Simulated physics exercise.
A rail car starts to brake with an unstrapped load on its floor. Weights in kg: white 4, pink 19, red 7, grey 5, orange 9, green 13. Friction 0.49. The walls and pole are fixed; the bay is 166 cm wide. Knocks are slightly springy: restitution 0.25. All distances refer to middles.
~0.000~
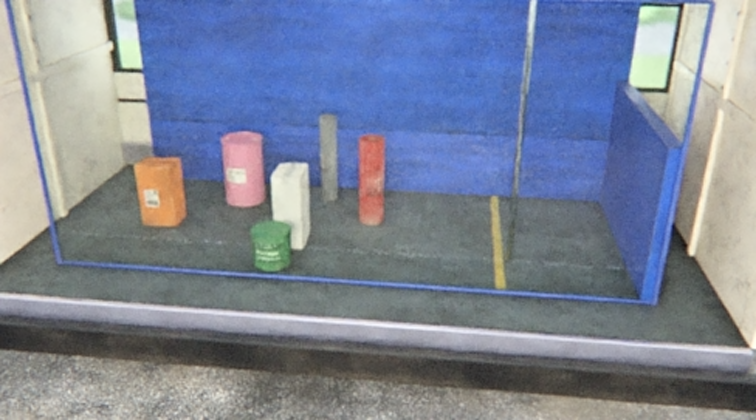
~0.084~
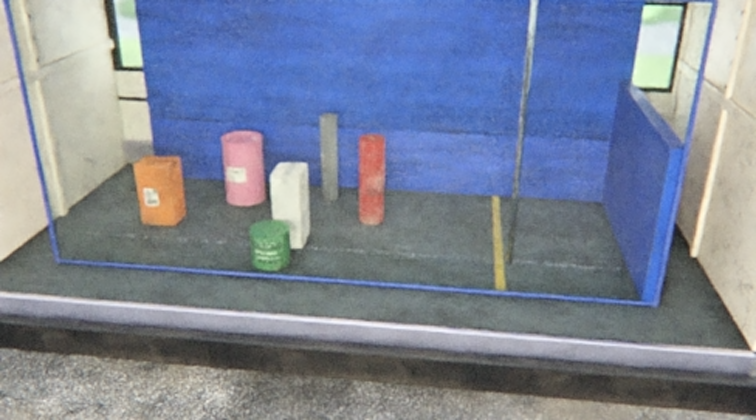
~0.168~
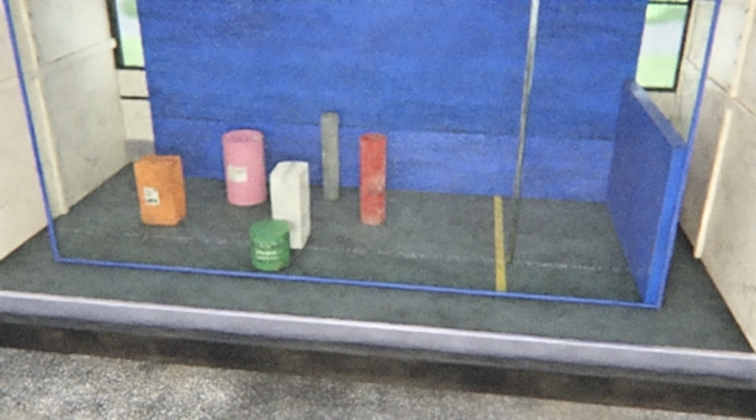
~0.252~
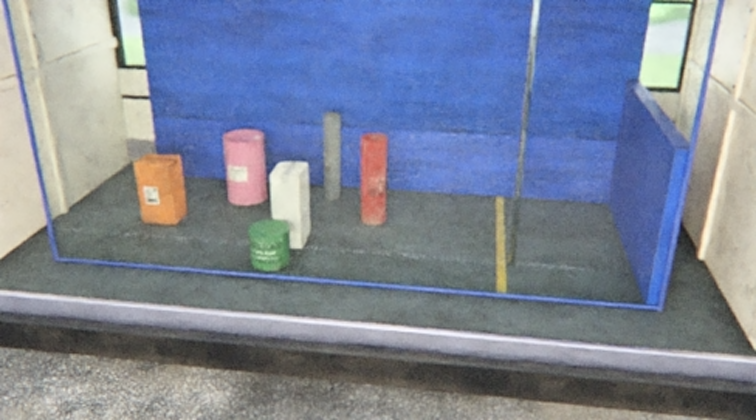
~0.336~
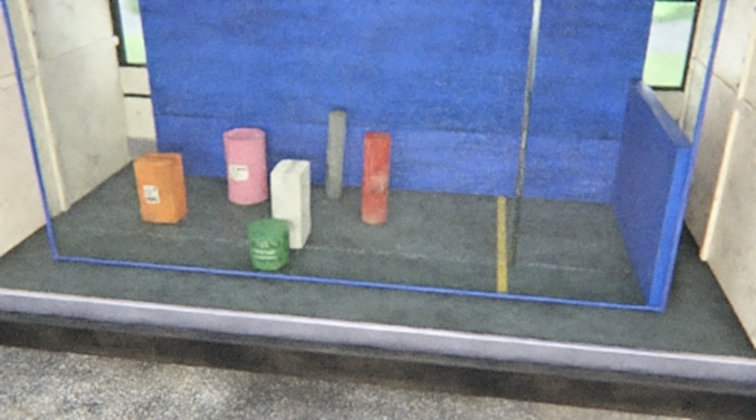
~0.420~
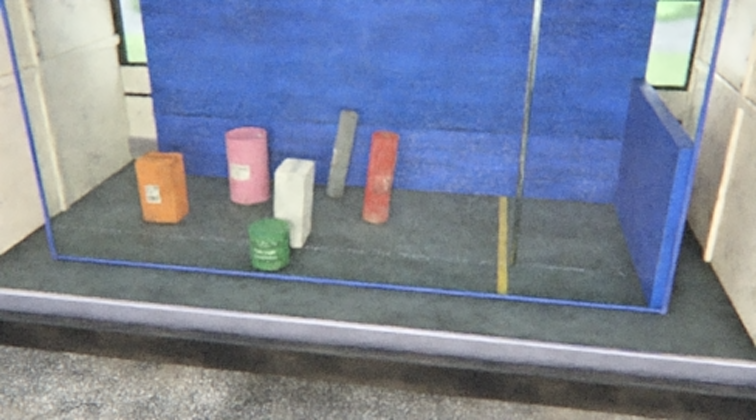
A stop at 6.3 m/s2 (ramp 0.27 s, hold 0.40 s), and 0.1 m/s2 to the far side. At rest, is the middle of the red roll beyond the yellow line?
The red roll rests short of the yellow line.
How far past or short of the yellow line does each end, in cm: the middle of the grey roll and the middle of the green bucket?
Grey roll 50 short, green bucket 130 short.
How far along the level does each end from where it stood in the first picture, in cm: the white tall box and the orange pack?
Moved: White tall box 70, orange pack 30.
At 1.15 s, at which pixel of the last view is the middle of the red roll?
At about (480, 214).
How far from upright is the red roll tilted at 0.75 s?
About 70°.
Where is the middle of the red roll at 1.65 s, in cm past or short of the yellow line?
Some 20 cm short of it.
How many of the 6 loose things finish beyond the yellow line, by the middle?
The count is 0.
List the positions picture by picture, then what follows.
The first frame shows red roll (372, 180), white tall box (291, 206), yellow line (500, 283).
The second frame shows red roll (372, 180), white tall box (291, 206).
The third frame shows red roll (373, 179), white tall box (291, 205).
The fourth frame shows red roll (374, 179), white tall box (291, 205).
The fifth frame shows red roll (376, 178), white tall box (292, 204).
The sixth frame shows red roll (380, 177), white tall box (294, 203), yellow line (502, 287).
After 0.75 s the red roll is 54 cm short of the yellow line, tilted 75°, near (434, 200) in the last picture's view; the white tall box 118 cm short of the yellow line, tilted 70°.
After 1.15 s the red roll is 19 cm short of the yellow line, tilted 90°, near (480, 214) in the last picture's view; the white tall box 86 cm short of the yellow line, tilted 90°.
After 1.65 s the red roll is 19 cm short of the yellow line, tilted 90°, near (480, 214) in the last picture's view.
When all is still (1.9 s), white tall box stops short of the yellow line; pink drum stops short of the yellow line; red roll stops short of the yellow line; grey roll stops short of the yellow line; orange pack stops short of the yellow line; green bucket stops short of the yellow line.
